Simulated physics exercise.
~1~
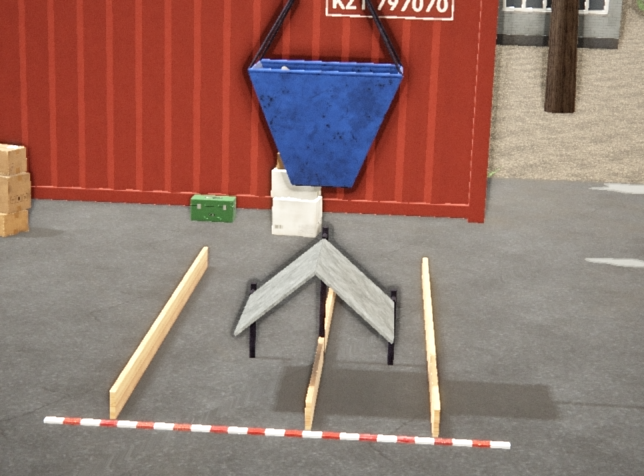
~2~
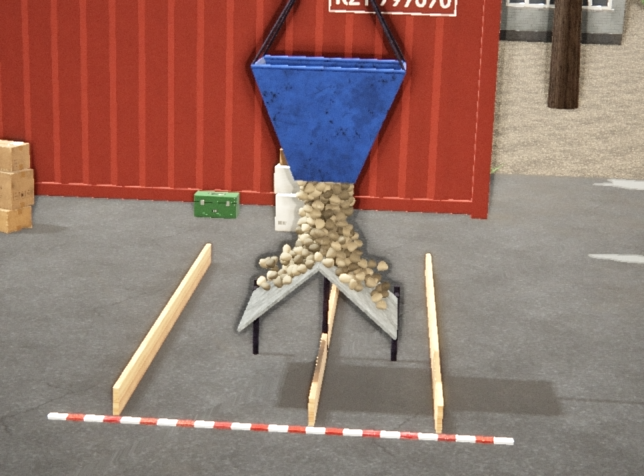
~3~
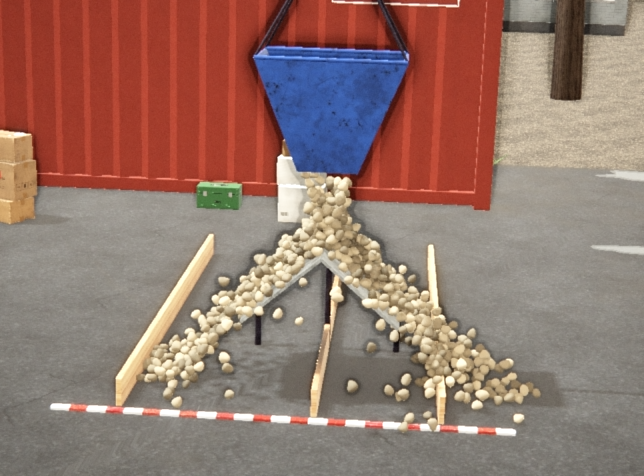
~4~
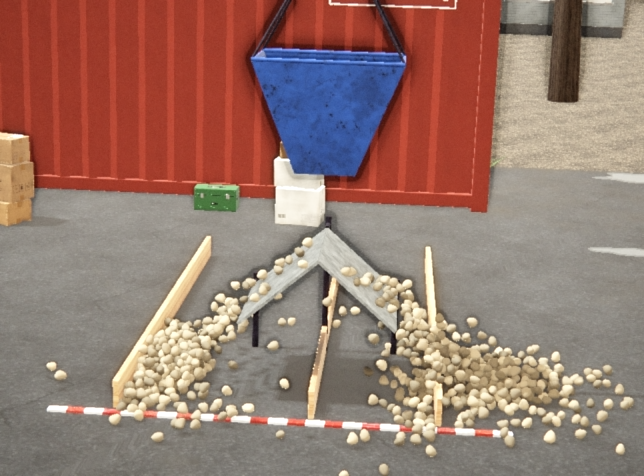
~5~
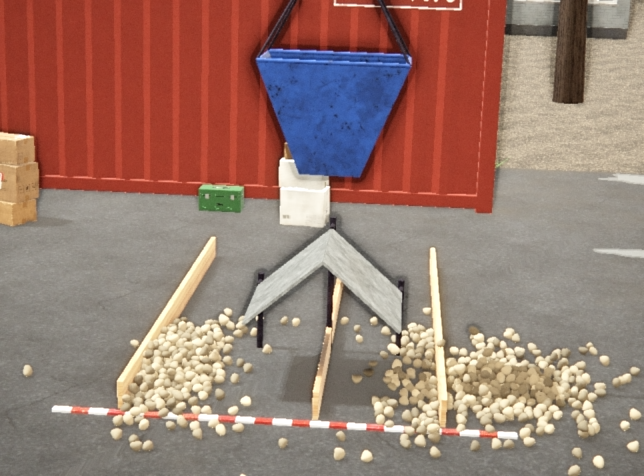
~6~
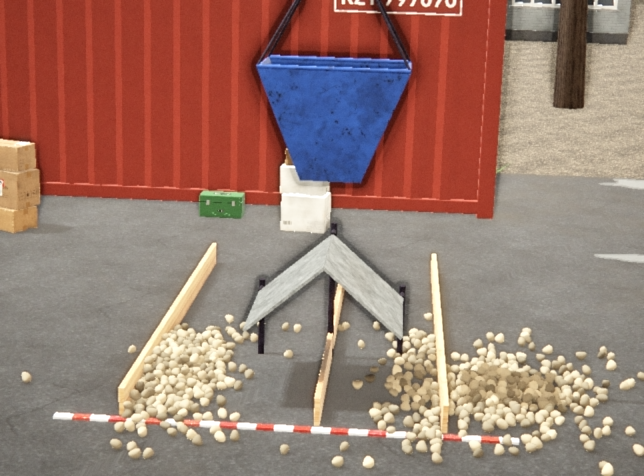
In a paved yard before a red container, pale stones pour from the bottom of a hanging blue skip onto a peaked grey slope and split both ways, ending scattered between the planks on each side, with many lying beyond the right plank.
